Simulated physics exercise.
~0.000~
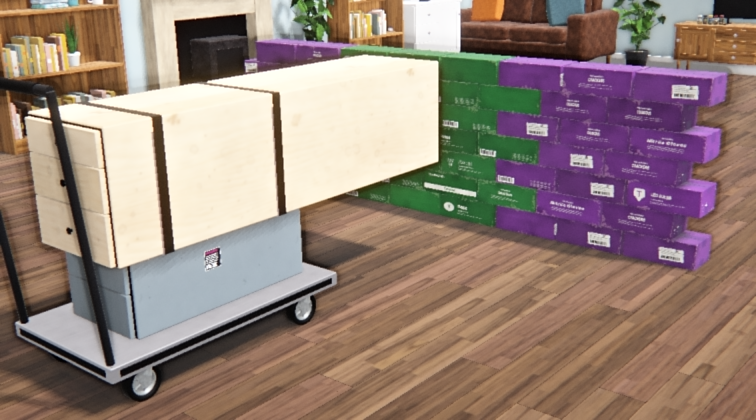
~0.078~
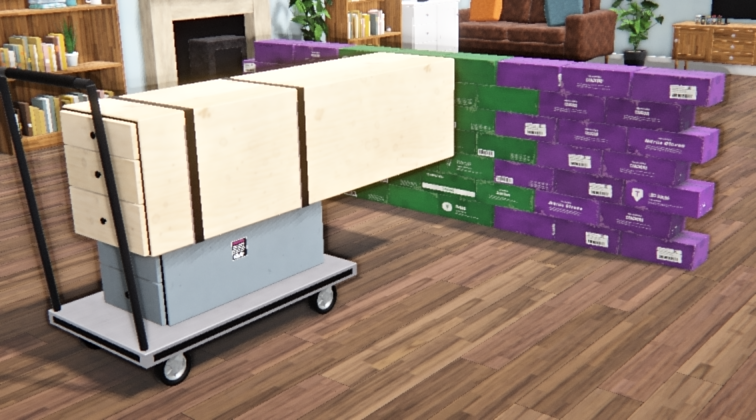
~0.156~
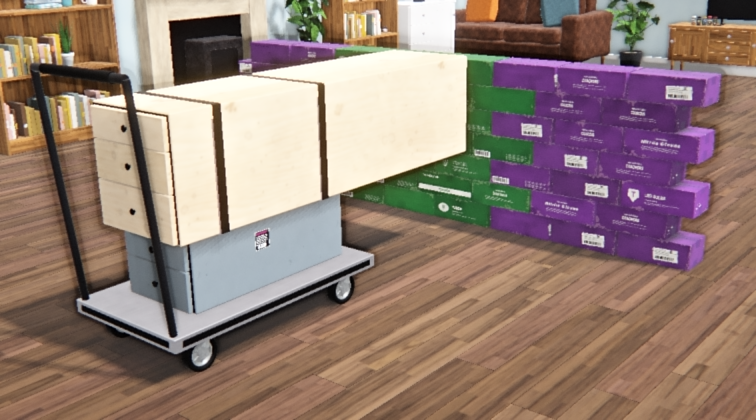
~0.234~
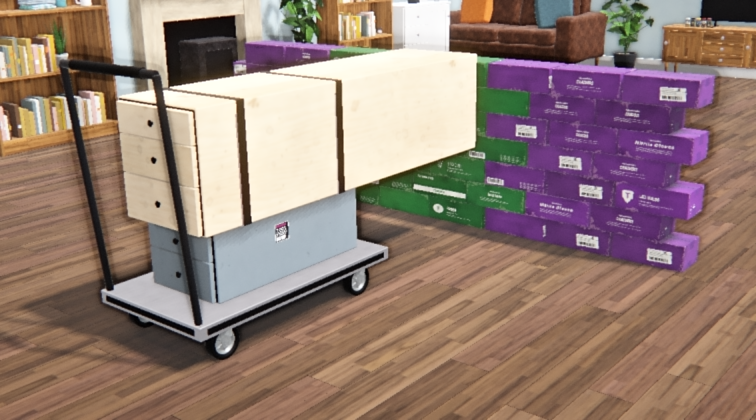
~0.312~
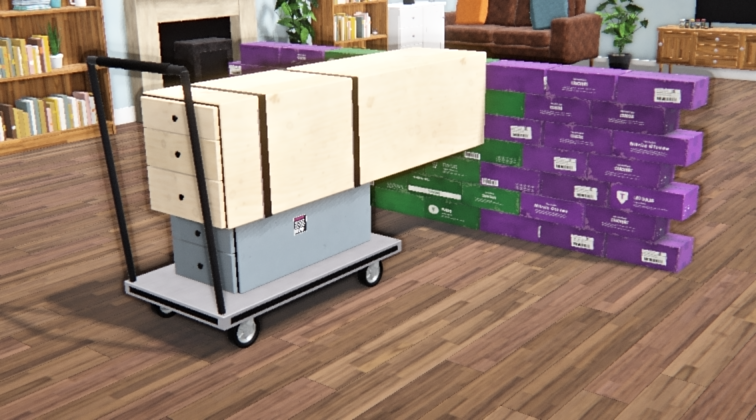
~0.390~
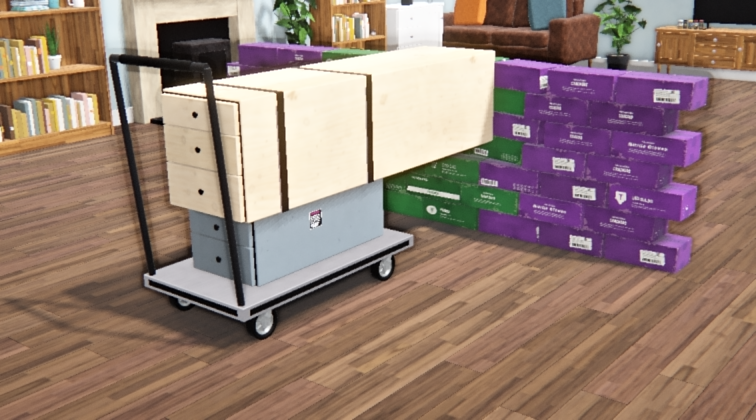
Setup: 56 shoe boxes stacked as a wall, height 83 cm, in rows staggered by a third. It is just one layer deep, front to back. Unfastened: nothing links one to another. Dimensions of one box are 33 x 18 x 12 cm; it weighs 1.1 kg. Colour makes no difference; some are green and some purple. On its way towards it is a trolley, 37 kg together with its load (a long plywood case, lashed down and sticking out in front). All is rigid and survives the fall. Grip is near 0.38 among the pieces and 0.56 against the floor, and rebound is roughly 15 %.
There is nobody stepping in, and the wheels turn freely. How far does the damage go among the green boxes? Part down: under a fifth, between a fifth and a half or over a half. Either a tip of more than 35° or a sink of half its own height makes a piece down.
Of the lot, the part is within a fifth to a half.
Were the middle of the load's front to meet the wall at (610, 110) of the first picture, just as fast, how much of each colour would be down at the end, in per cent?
That would leave purple at 30 % and green at 10 %.
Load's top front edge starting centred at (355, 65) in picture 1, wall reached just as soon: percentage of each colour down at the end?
Down at the end: Purple 10 per cent, green 50 per cent.
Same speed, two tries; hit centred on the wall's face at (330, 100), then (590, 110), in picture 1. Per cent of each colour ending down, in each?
First try then second: Purple 30 and 30, green 50 and 10 per cent.
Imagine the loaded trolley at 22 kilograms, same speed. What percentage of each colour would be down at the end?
For purple it's 10, for green it's 40 in a hundred.
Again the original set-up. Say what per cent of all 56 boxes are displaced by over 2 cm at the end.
50 in a hundred.
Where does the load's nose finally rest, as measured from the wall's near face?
95 cm past it.
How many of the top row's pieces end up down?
5.
By 0.68 s, load 39 cm past the wall's line, still rolling; 8 of the 24 green boxes down (10 of 56 in all colours); top green box tilted 20°; top purple box moved 14 mm.
By 1.20 s, load 86 cm past the wall's line, still rolling; 10 of the 24 green boxes down (14 of 56 in all colours); top green box on its side; top purple box moved 15 mm.
When it is over (3.7 s), load 96 cm past the wall's line, stopped; 10 of the 24 green boxes down (14 of 56 in all colours); top green box on its side; top purple box moved 16 mm. That is 42 per cent. In pixels of the last frame, middles, top green box near (419, 166), top purple box near (663, 91).
